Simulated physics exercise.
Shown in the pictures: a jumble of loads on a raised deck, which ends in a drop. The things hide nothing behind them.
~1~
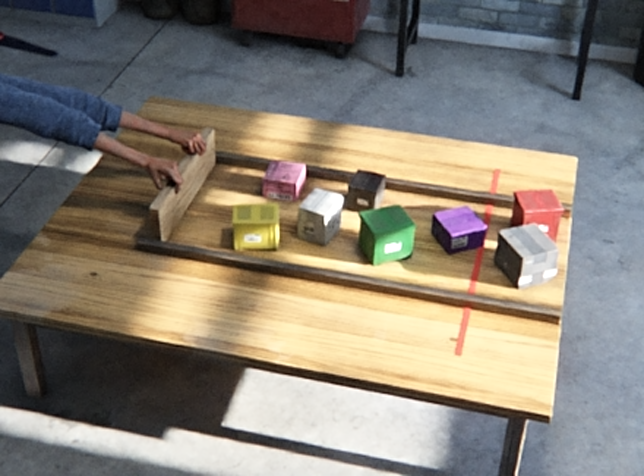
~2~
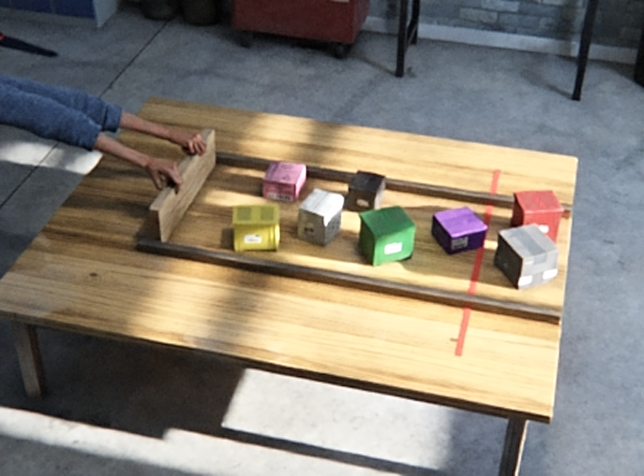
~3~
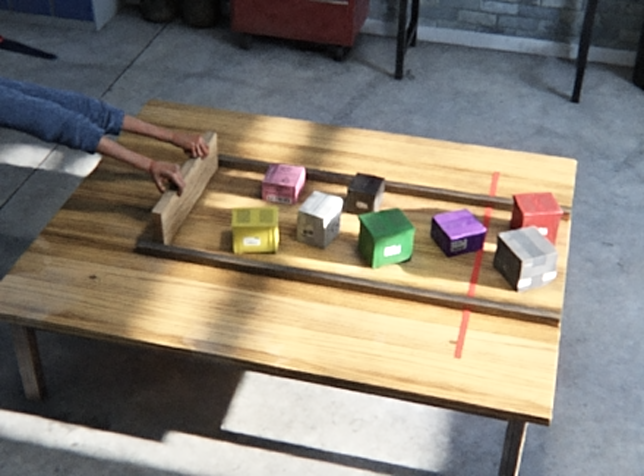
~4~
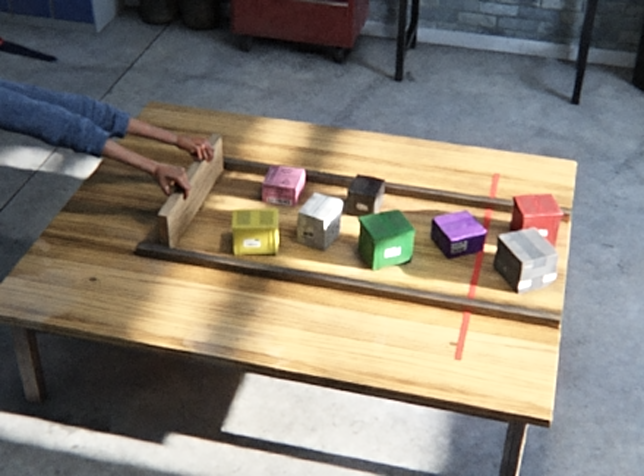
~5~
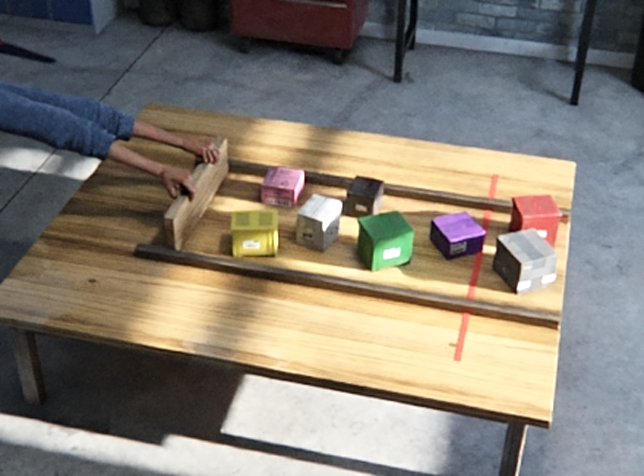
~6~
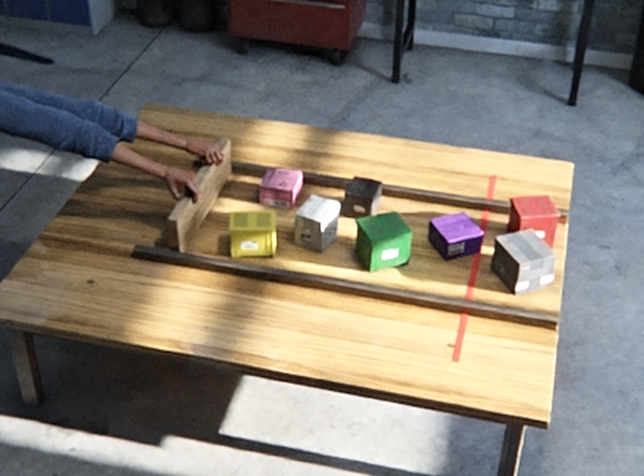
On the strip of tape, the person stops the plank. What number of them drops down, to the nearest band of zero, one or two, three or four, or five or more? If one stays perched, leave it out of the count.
Nearest band: One or two.
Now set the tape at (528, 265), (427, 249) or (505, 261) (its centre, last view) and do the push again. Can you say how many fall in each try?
Counts per try, in order: 5 / 0 / 4.
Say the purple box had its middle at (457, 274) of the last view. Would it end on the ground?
Started there, the object is not lost.
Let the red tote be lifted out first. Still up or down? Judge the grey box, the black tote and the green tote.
Obs.: Grey box does drop, black tote is not lost, green tote is not lost.
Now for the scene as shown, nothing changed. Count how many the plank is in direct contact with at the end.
It's touching 3 at the end.
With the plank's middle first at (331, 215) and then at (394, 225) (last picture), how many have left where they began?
Up to then 5, and up to the other point 6.
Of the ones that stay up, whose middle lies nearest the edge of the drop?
It's the purple box that ends nearest.
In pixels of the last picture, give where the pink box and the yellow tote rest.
Positions - first (502, 221), then (495, 282).
Soon after, none off yet; red tote at rest near (532, 223); grey box at rest near (523, 262); purple box at rest near (455, 236).
After that, none off yet; red tote displaced a little near (540, 222); grey box displaced a little near (538, 263); purple box displaced about its own width near (506, 242).
In the end, the number that fall off is one or two; gone, grey box and red tote.
